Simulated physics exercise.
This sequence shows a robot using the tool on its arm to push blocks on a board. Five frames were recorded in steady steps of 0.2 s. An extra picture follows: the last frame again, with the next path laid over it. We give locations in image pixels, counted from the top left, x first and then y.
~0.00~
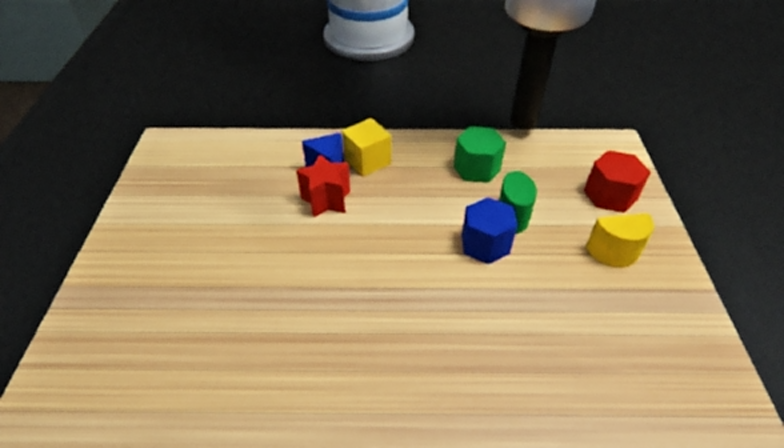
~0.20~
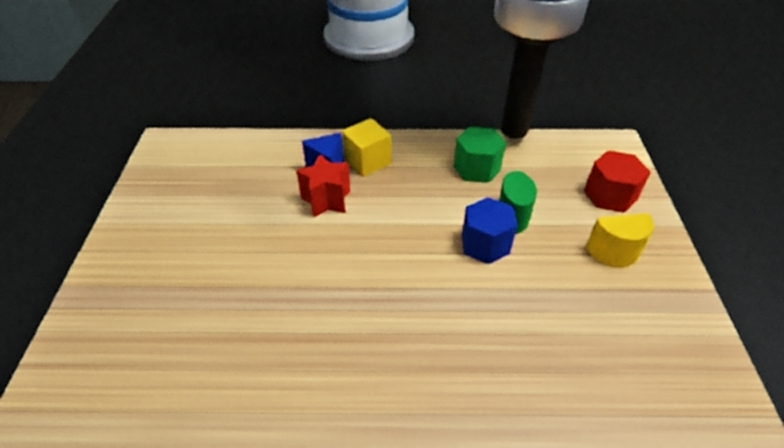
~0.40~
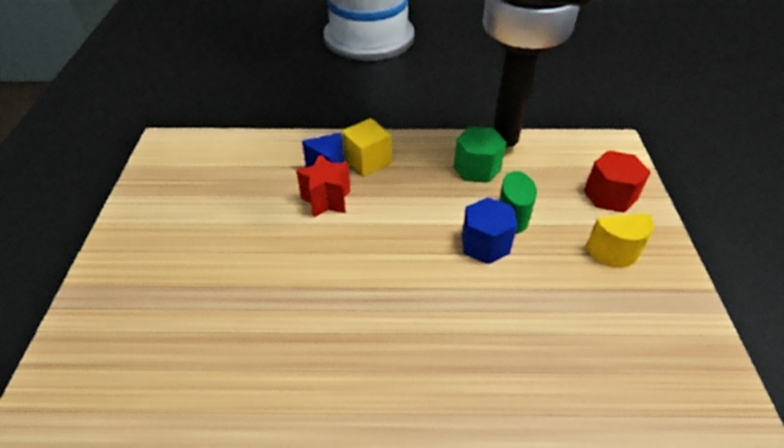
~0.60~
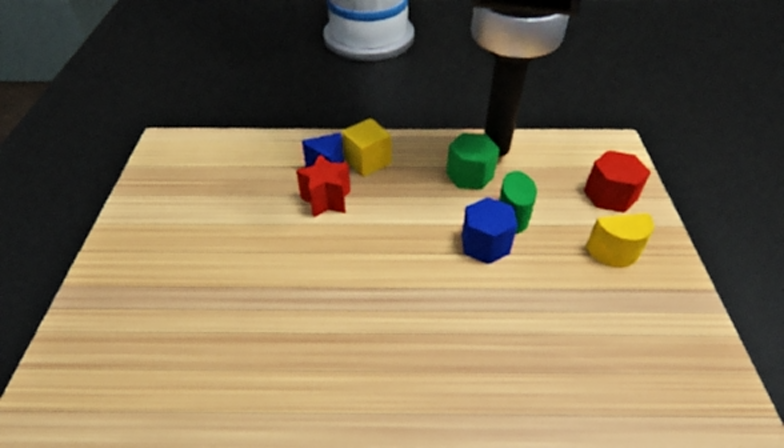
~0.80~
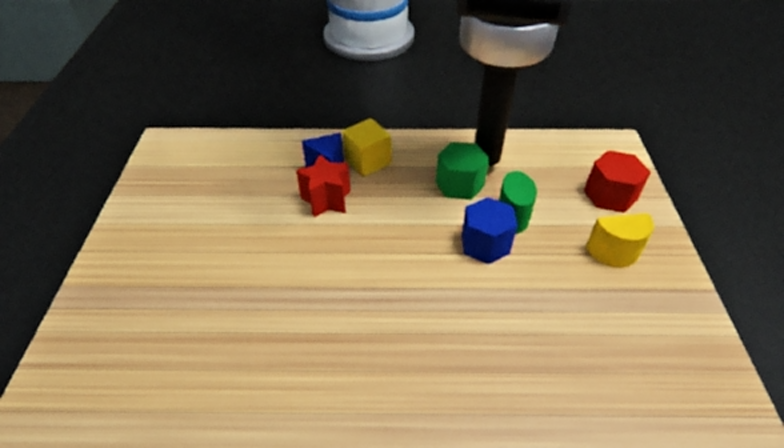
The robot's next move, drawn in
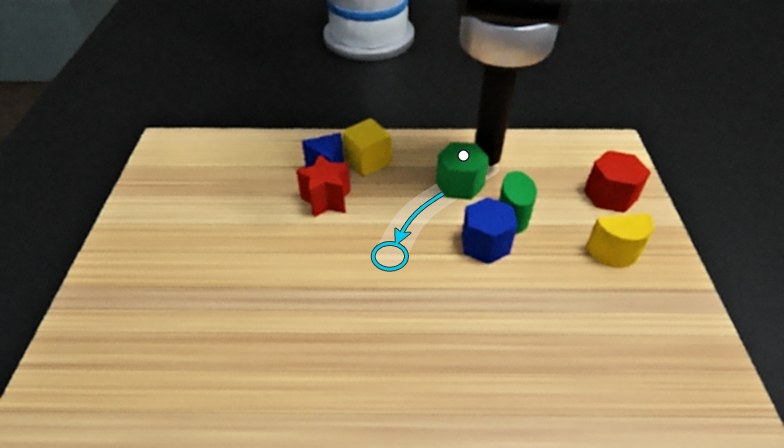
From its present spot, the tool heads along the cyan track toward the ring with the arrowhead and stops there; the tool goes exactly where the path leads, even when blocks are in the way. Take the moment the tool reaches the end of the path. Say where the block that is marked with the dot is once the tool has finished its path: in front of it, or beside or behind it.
Kept ahead.
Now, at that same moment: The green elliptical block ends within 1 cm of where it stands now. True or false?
This is true.
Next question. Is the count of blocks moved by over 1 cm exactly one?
Yes
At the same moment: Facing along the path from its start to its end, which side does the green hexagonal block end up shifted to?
It goes left.
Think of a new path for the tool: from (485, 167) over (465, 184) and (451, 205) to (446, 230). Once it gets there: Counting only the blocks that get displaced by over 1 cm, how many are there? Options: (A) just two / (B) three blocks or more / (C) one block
C: One block.
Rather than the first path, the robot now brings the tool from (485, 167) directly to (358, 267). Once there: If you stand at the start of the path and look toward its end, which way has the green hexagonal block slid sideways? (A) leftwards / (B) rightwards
A.
Path on the board, from (485, 167) over (430, 202) to (390, 256); the dot is on the green hexagonal block.
The first path, step by step. One third of the way, tool at (449, 180); green hexagonal block at (432, 184), turned 25° anticlockwise.
Two thirds of the way, tool at (412, 208); green hexagonal block at (405, 218), turned 60° anticlockwise.
At the end, tool at (390, 246); green hexagonal block at (388, 262), turned 75° anticlockwise; green elliptical block in place.
